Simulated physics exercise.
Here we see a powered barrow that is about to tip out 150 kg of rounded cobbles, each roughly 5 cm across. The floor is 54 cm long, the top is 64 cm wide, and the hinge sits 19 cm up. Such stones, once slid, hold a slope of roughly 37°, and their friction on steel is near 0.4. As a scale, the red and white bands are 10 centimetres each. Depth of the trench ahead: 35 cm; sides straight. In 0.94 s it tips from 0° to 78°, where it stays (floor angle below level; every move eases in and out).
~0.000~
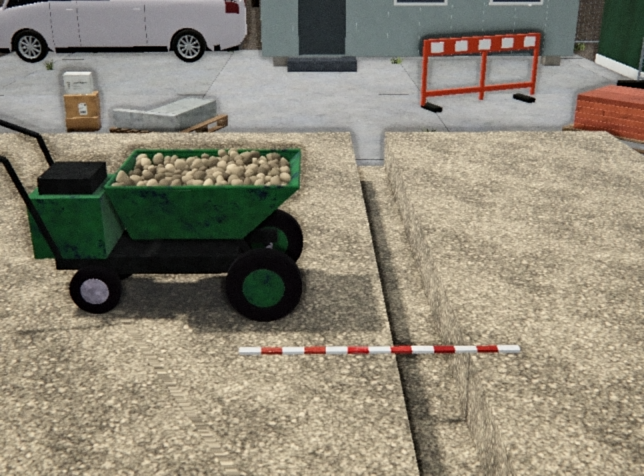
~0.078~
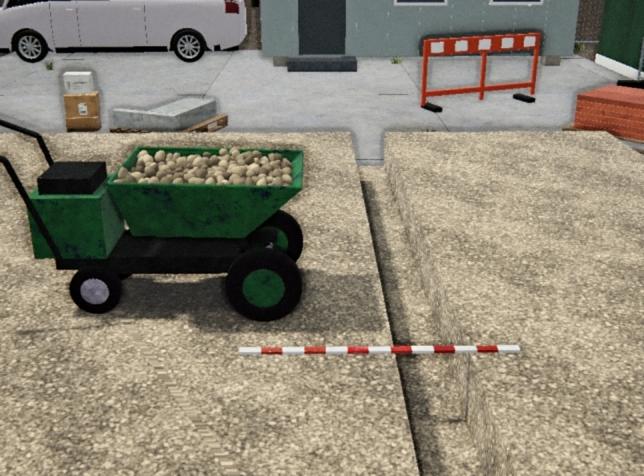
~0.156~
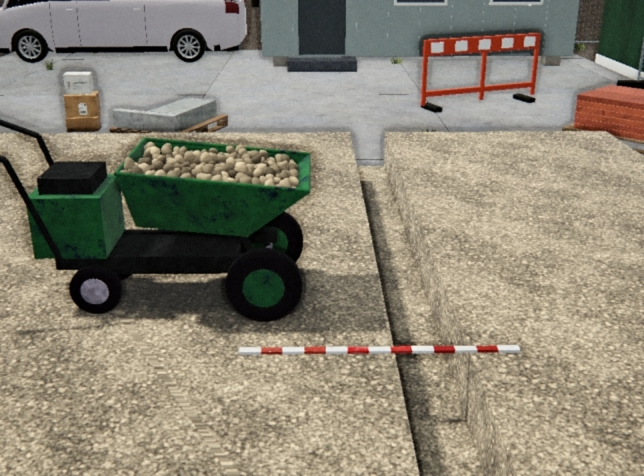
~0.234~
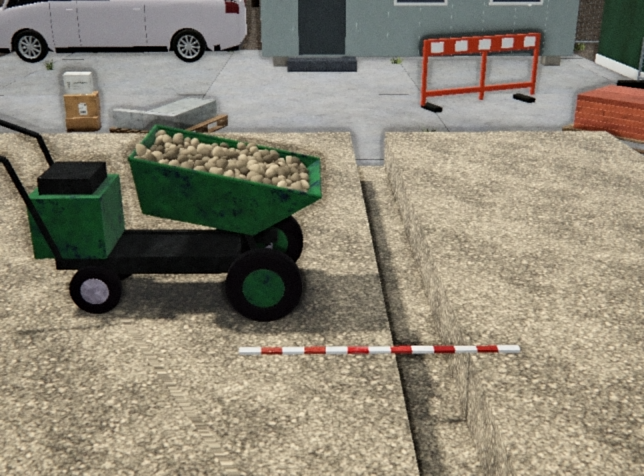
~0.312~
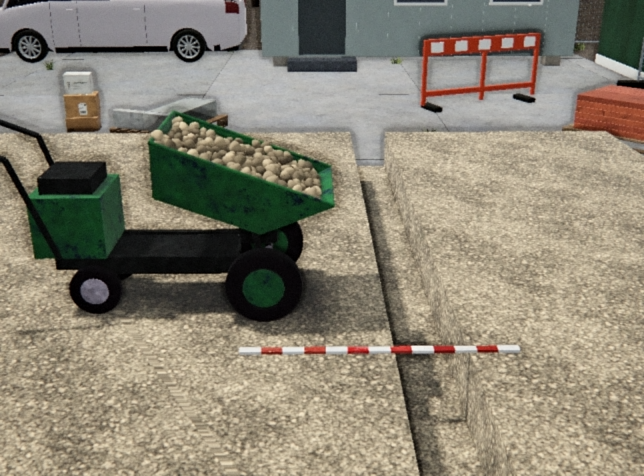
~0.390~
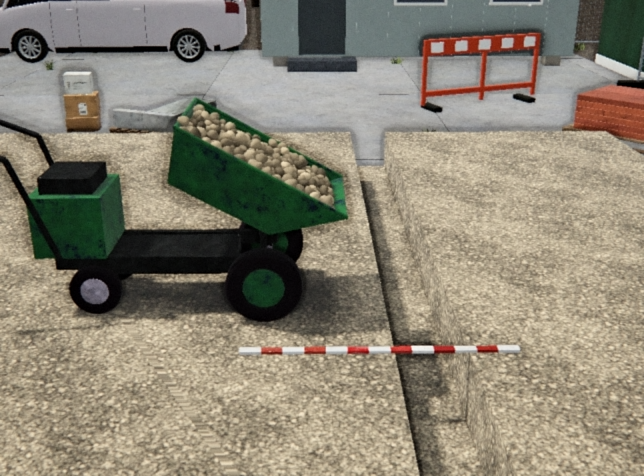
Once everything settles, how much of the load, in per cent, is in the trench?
Once it settles, about 98 per cent of the load is there.
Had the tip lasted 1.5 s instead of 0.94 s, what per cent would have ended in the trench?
Expected share: Around 100%.
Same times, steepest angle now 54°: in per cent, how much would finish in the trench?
Some 75% would finish there.
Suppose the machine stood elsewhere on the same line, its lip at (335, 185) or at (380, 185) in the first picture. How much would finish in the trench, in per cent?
Result: Close to 65 then close to 20 per cent.
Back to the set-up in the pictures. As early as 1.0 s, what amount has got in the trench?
By then, around 65 percent.
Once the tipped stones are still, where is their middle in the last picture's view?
The middle should be near (415, 333).
After 0.7 s the floor is at 65°; 99 % in the tray, 1 % short of the trench; the foremost stones are at (383, 250).
After 1.0 s the floor is at 78°; 33 % in the tray, 1 % short of the trench, 66 % in the trench; the foremost stones are at (450, 295).
After 1.4 s the floor is at 78°; 1 % in the tray, 1 % short of the trench, 96 % in the trench, 2 % past the trench; the foremost stones are at (536, 298).
After 3.3 s the floor is at 78°; 0 % in the tray, 98 % in the trench, 2 % past the trench; the foremost stones are at (616, 304).
